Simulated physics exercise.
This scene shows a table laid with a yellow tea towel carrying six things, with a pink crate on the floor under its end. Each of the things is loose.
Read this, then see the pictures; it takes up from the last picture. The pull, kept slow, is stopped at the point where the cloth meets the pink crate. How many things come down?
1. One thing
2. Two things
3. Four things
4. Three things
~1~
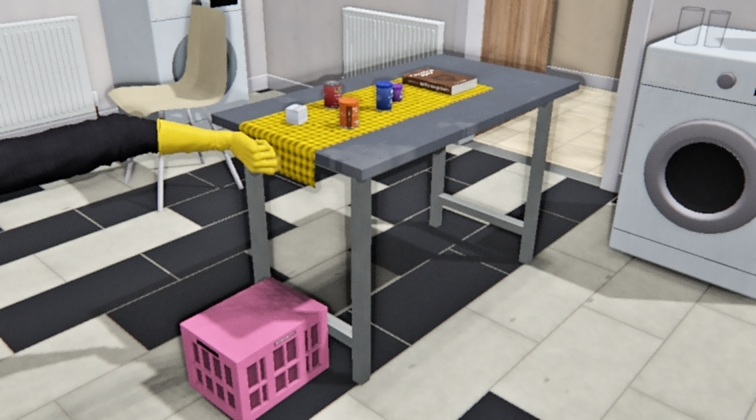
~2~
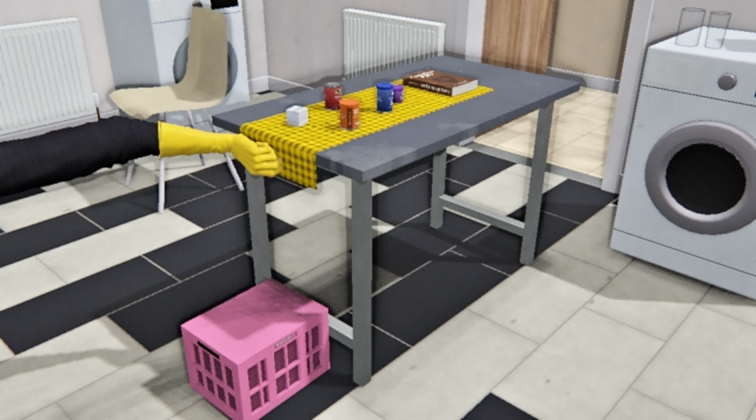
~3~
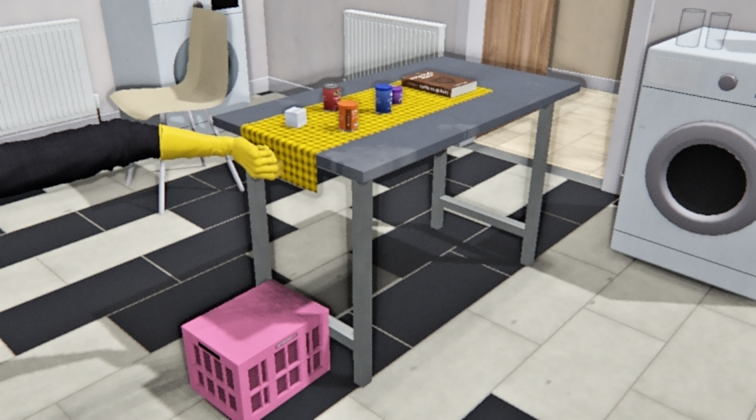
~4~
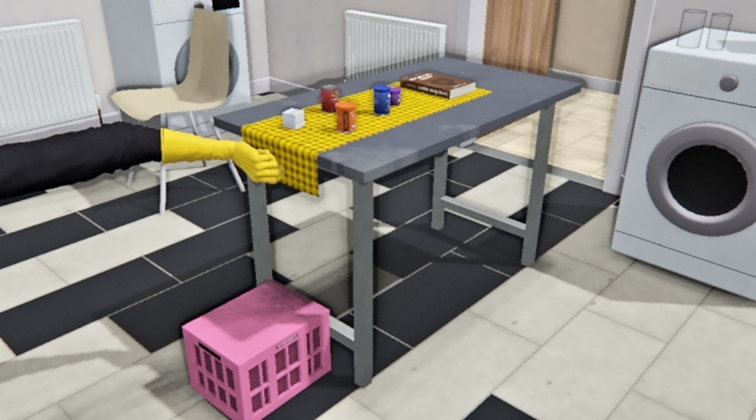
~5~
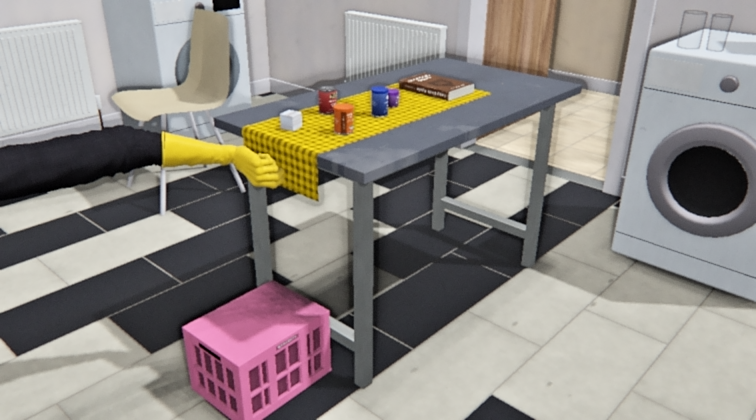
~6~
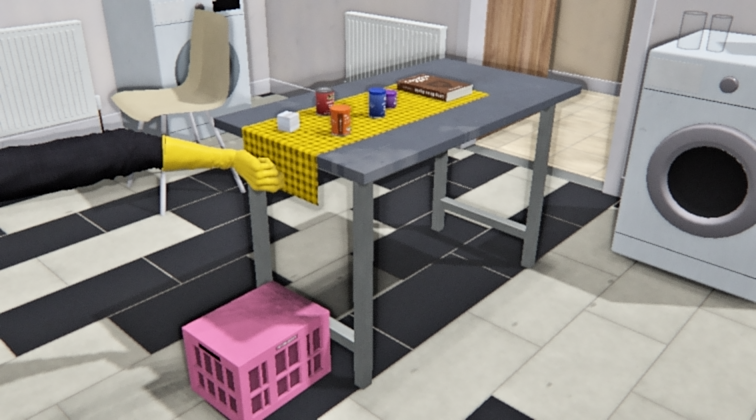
(3) Four things.
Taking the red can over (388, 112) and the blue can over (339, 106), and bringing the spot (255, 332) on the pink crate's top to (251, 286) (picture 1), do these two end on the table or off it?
Red can stays, blue can stays.
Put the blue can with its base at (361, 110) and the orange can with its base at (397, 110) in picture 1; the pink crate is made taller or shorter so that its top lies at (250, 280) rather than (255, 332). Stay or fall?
The blue can does not fall, the orange can holds on.
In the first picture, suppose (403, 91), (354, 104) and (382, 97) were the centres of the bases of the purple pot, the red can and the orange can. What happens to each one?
I'd say the purple pot hangs on, the red can takes a fall, and the orange can takes a fall.
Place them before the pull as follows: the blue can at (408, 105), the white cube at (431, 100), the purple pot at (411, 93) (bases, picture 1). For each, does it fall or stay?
Short version: Blue can drops, white cube stays, purple pot stays.
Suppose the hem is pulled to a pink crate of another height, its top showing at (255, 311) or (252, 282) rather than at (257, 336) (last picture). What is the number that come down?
Counts: 3, 2.
A little later, hem near (282, 255); white cube and orange can gone.
Next, hem near (283, 294); white cube, orange can, red can and blue can gone.
When it is over, hem on the crate; white cube, orange can, red can and blue can gone. The count of fallen things is four.
